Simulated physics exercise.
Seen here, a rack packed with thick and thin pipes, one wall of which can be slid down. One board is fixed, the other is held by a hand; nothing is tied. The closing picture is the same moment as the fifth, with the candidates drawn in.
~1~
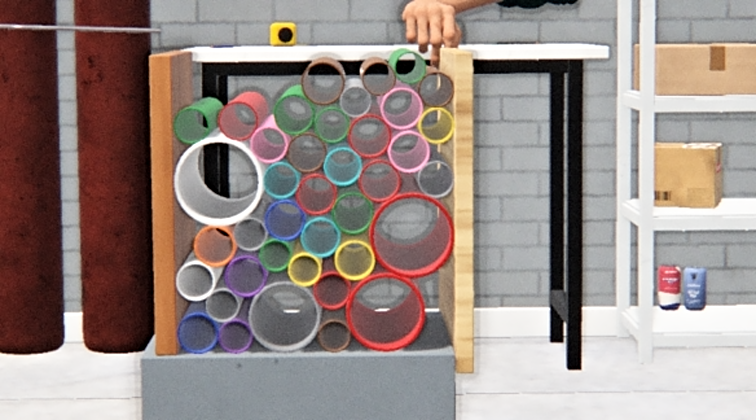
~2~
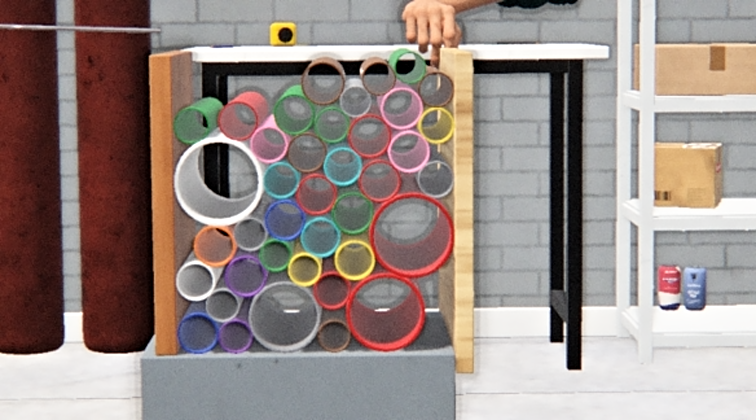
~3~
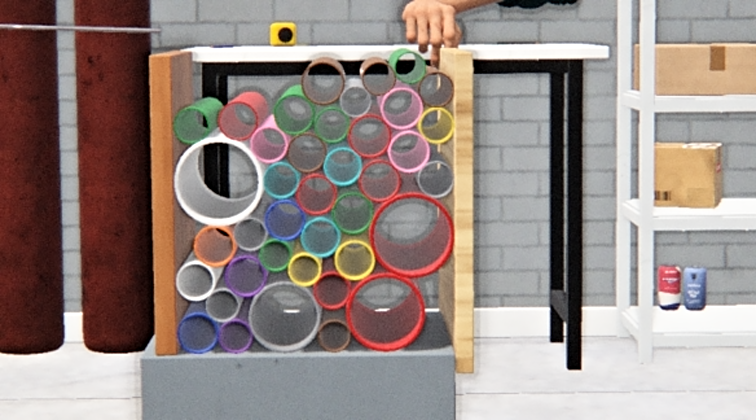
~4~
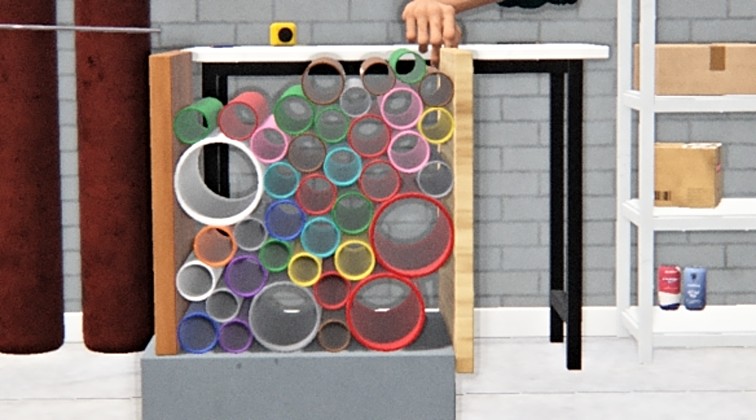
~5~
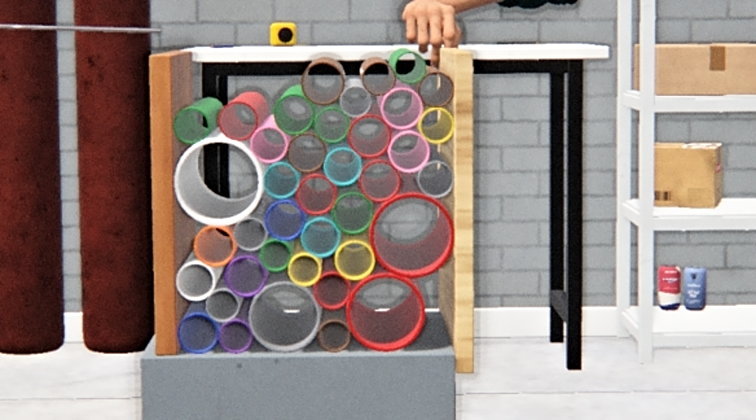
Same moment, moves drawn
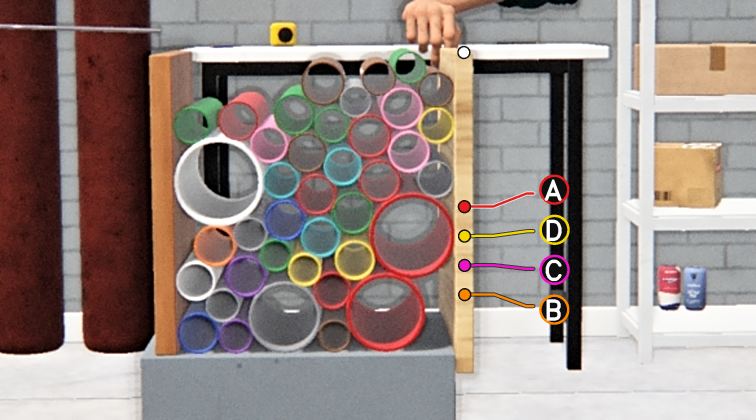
A hand resting at the top of a wooden side board beside a rack packed with colourful pipes, all staying still.
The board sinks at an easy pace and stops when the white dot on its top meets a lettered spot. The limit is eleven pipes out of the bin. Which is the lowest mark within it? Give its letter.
The lowest mark that will do is C.
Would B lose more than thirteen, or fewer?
It loses more than thirteen.
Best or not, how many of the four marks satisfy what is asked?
Three of the four.
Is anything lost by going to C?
Yes, at C.
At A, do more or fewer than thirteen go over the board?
It loses fewer than thirteen.
On the marked copy, A at (465, 206); B at (465, 295); C at (465, 266); D at (465, 236); the white dot at (464, 53).
With C. Early on, top of the board (454, 142).
Further on, top of the board (455, 240).
At the end, top of the board (455, 265), about eight out over the board.
As for the rest, A about eight out over the board; B more than eleven out over the board; D about eight out over the board.
